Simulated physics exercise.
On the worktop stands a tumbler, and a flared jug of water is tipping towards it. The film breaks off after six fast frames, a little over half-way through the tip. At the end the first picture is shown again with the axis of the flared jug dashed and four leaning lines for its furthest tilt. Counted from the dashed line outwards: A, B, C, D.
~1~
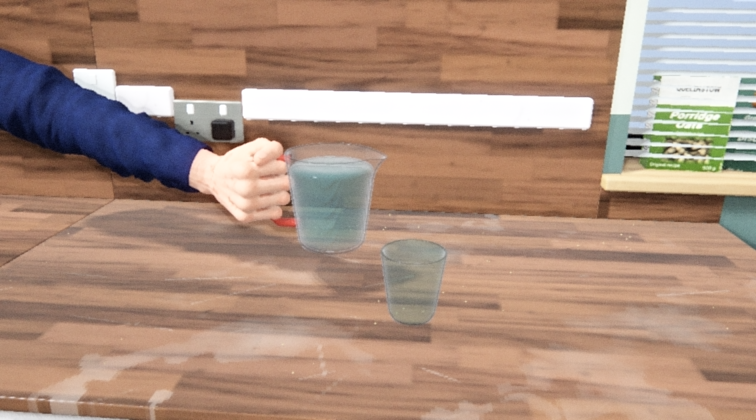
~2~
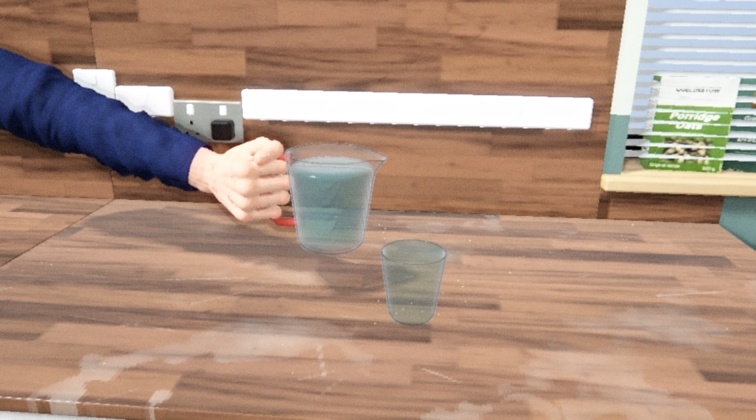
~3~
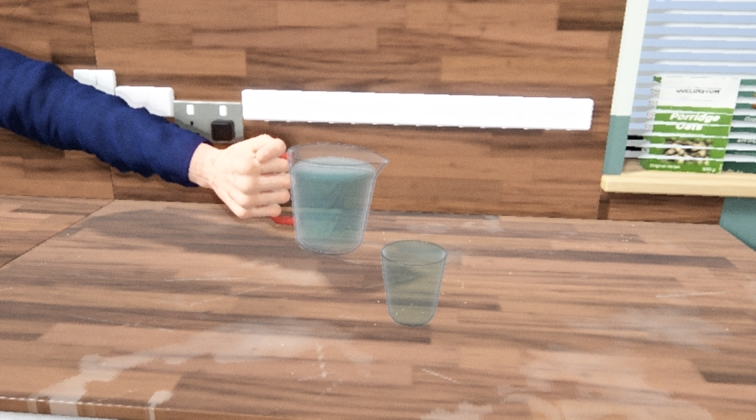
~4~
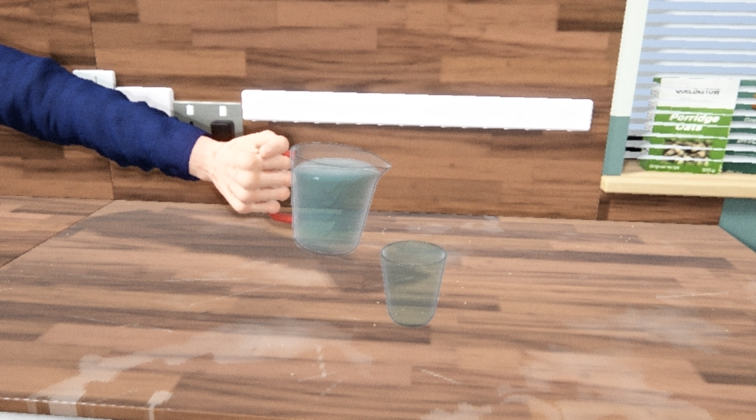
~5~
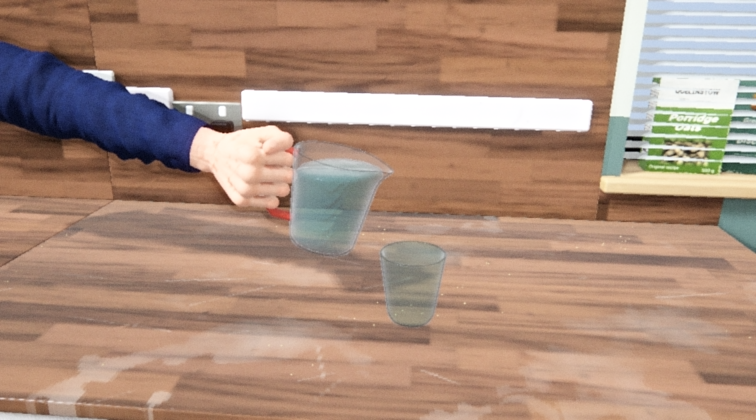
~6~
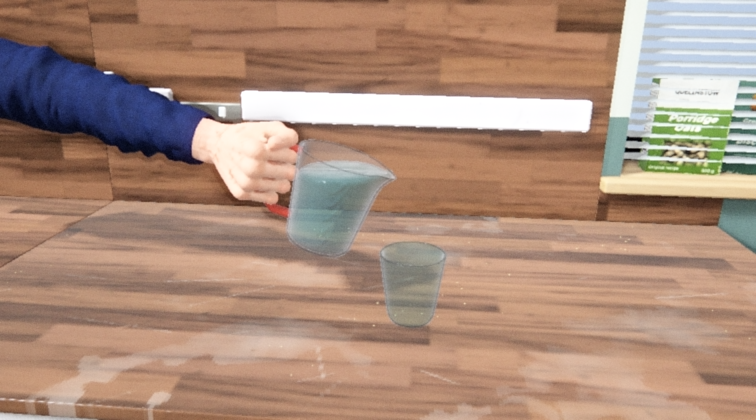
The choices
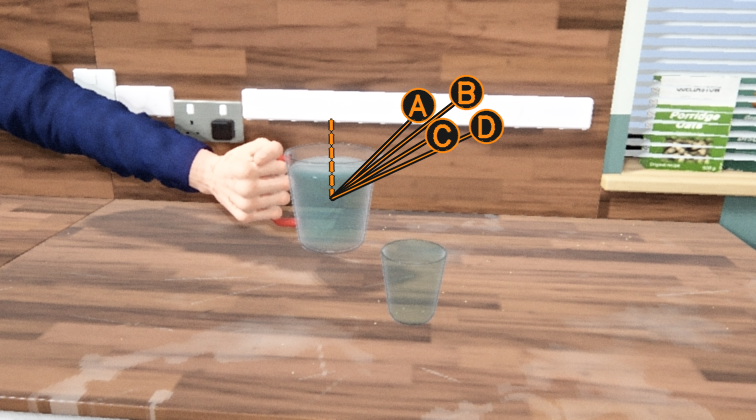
On a wooden worktop, a hand in a dark blue sleeve held a clear jug of water upright near an empty tumbler, then slowly tilted it a little to the right, with no water leaving it.
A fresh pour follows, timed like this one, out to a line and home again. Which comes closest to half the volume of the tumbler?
A works best here.
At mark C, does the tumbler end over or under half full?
Over half.
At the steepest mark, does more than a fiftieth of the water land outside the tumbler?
Yes, it does.
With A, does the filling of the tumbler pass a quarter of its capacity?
Yes, it does.
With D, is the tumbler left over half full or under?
Over.
In orange, A at (409, 121); B at (453, 103); C at (425, 141); D at (471, 134).
With A, the tumbler ends with about 53 % of what it can hold.
With B, the tumbler ends with about 67 % of what it can hold.
With C, the tumbler ends with about 72 % of what it can hold; 9 % of the water is spilt.
With D, the tumbler ends with about 73 % of what it can hold; 19 % of the water is spilt.
